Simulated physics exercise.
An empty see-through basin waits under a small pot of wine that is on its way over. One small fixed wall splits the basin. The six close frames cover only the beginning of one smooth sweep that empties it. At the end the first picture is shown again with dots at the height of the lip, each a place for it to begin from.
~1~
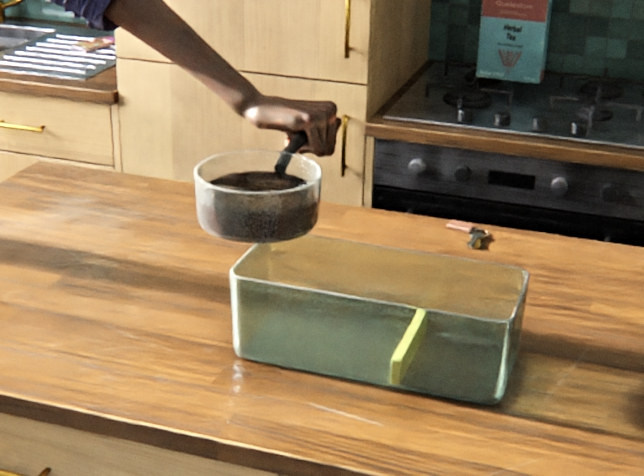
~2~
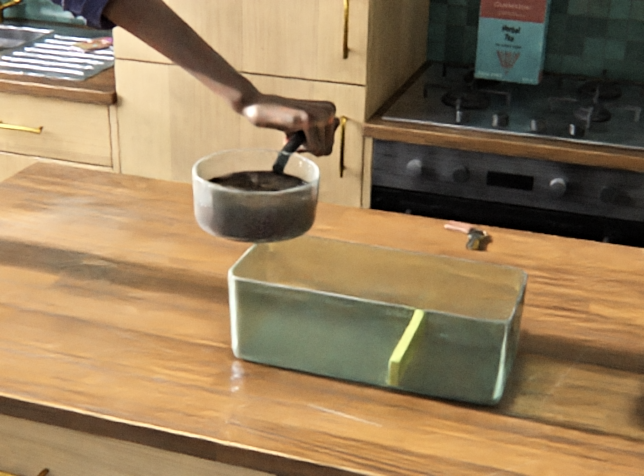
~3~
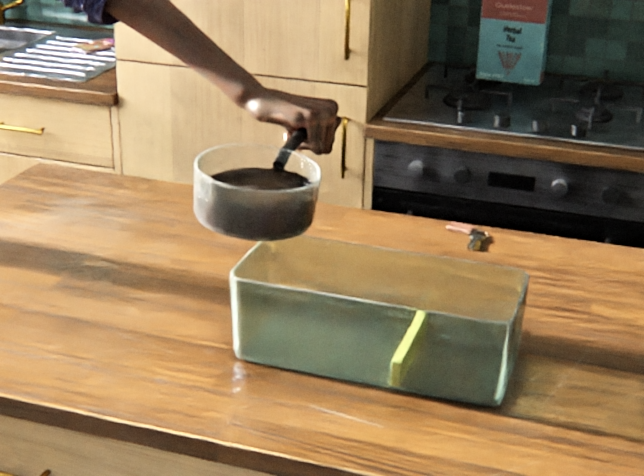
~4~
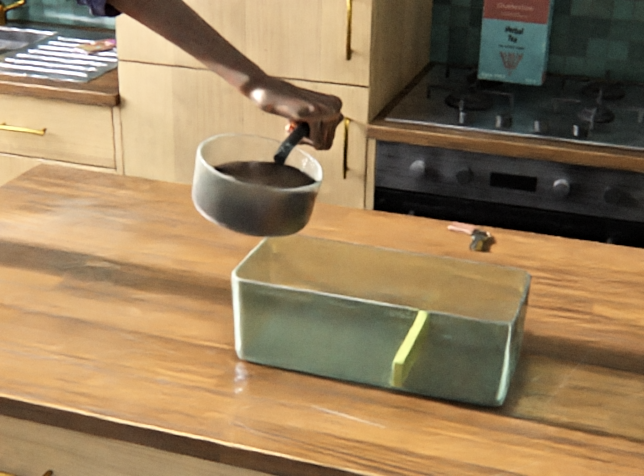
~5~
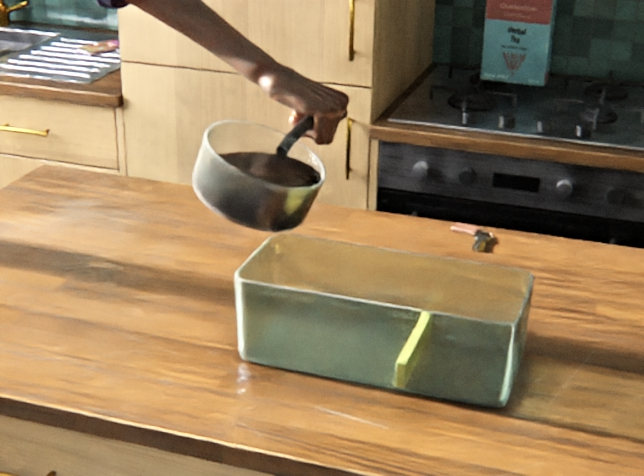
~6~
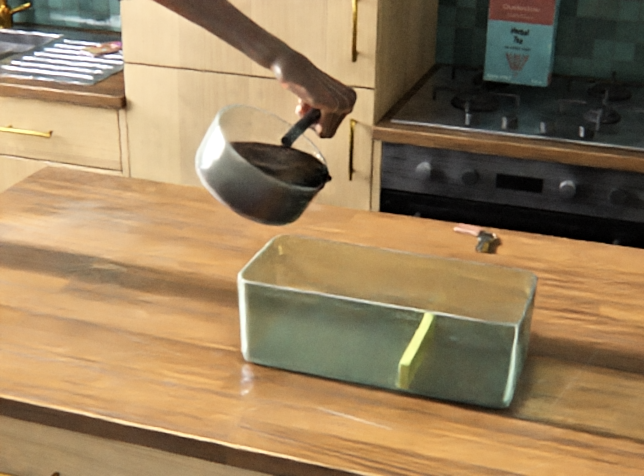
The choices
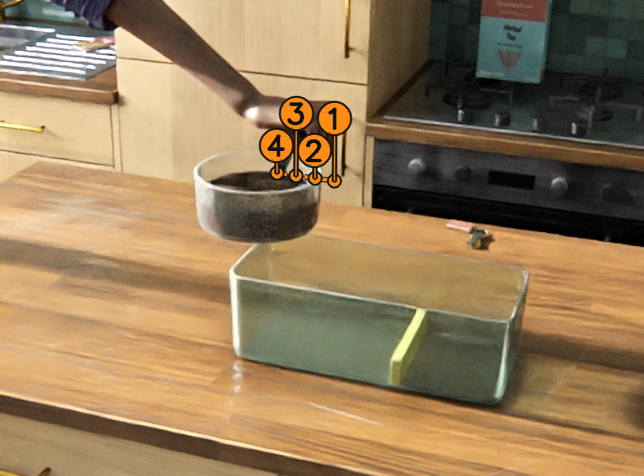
In a kitchen, a hand held a small see-through pot of dark liquid above a clear basin on a wooden counter, then gradually tilted it rightward until the liquid reached the lip.
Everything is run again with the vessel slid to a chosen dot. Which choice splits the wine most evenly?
Use spot 1.
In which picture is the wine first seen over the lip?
Picture 6.
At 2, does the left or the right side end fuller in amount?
The left one.
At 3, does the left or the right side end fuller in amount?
More ends on the left.
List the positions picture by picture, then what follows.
Upright, lip at (316, 178); basin from (235, 352) to (503, 403); top of the wall at (411, 332); nothing has left yet, in the first frame.
Upright, lip at (314, 179); nothing has left yet, in the second frame.
Tipped about 5°, lip at (316, 180); nothing has left yet, in the third frame.
Tipped about 12°, lip at (317, 180); nothing has left yet, in the fourth frame.
Tipped about 21°, lip at (320, 181); nothing has left yet, in the fifth frame.
Tipped about 31°, lip at (323, 182); wine is over the lip, down to (323, 182), in the sixth frame.
On the marked copy, 1 at (334, 180); 2 at (315, 178); 3 at (295, 175); 4 at (277, 173).
For spot 1, about 51 % ends left of the wall and 48 % right of it.
For spot 2, about 85 % ends left of the wall and 13 % right of it.
For spot 3, about 89 % ends left of the wall and 10 % right of it.
For spot 4, about 85 % ends left of the wall and 13 % right of it.
